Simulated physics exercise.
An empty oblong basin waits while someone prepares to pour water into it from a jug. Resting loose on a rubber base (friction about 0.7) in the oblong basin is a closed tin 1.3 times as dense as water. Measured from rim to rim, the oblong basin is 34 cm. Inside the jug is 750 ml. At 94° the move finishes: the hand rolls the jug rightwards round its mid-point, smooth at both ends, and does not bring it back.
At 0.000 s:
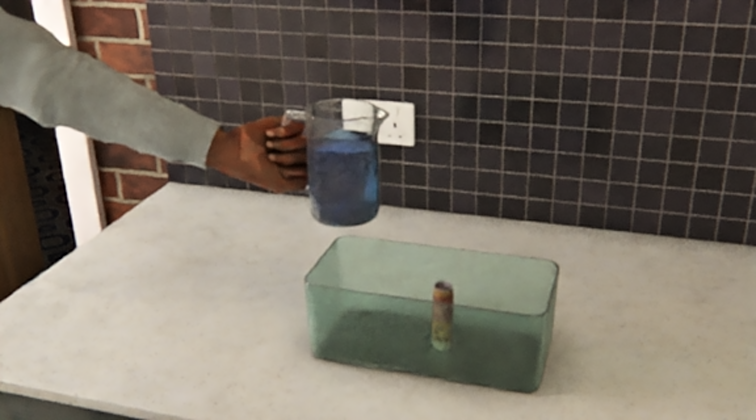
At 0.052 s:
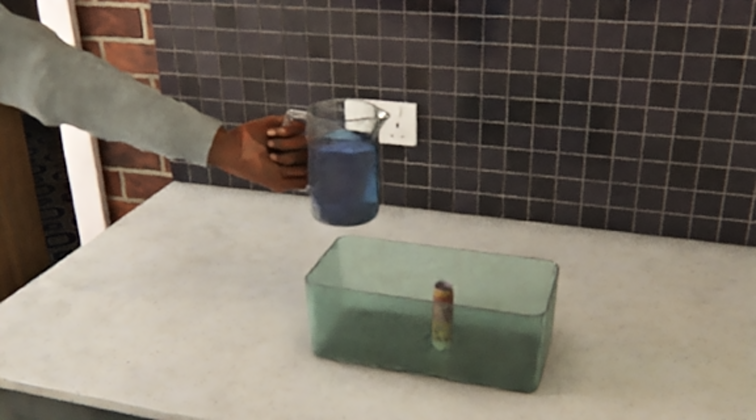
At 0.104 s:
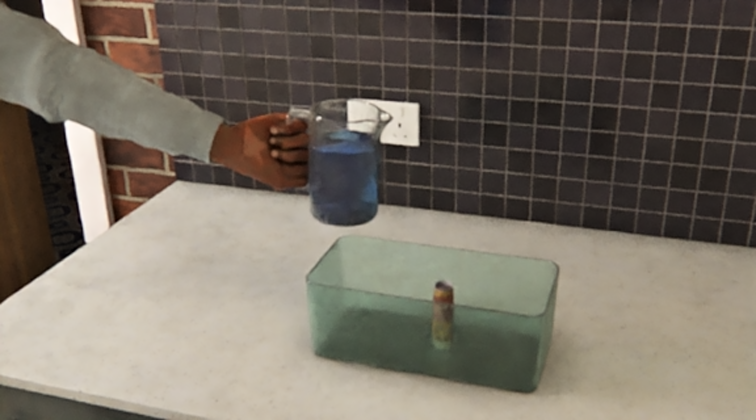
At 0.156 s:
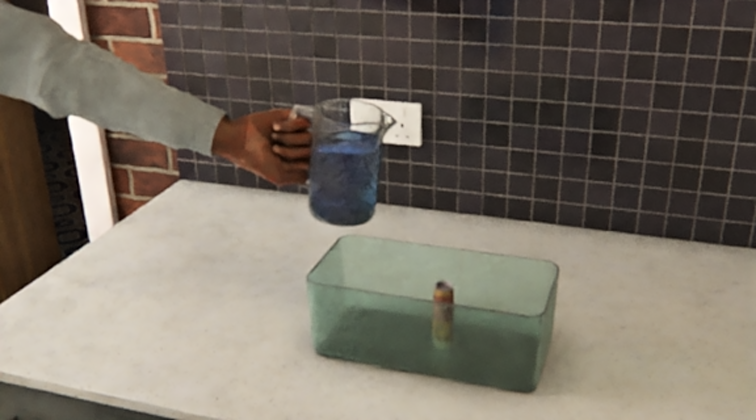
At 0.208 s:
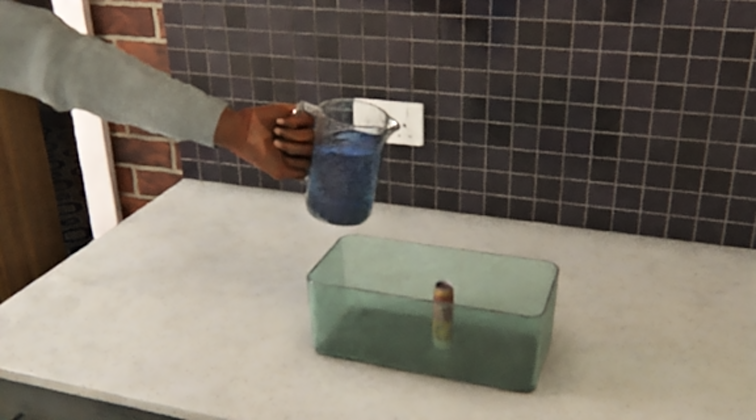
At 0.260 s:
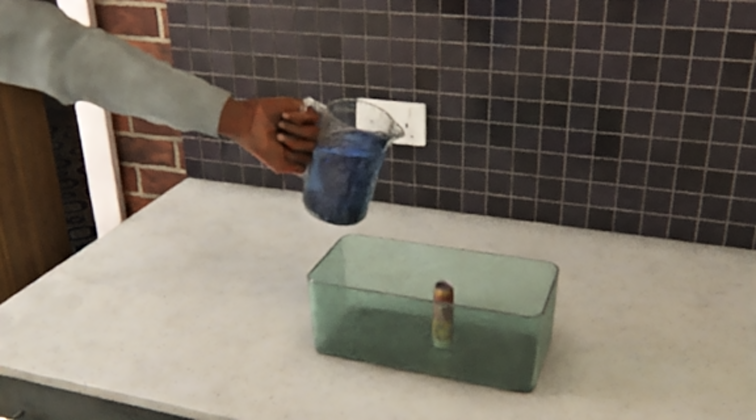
On a pale countertop before a dark tiled wall, a hand holds a glass jug of blue liquid above a green-tinted oblong basin with a small cylinder standing inside, then gradually tilts the jug slightly to the right.
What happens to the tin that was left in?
It stays on its base.
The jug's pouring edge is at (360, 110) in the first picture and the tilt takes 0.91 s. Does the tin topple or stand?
It tumbles.
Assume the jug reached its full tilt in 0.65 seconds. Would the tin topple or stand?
Result: Tin still standing.
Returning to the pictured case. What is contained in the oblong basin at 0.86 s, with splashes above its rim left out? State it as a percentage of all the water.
24 per cent or thereabouts.
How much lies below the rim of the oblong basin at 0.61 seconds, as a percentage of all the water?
0 %, roughly.
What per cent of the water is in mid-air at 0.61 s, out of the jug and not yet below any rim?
Some 7 per cent, I reckon.
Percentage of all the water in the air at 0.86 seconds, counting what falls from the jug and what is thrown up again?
Airborne fraction: Approx. 20 %.
After 0.61 s the tilt is 70° and 93 per cent is still to pour; the tin stands where it began.
After 0.86 s the tilt is 93° and 56 per cent is still to pour; the tin stands where it began.
After 1.12 s the tilt is 94° and 21 per cent is still to pour; the tin stands where it began.
After 1.41 s the tilt is 94° and 8 per cent is still to pour; the tin stands where it began.
In the end the tin stands where it began.
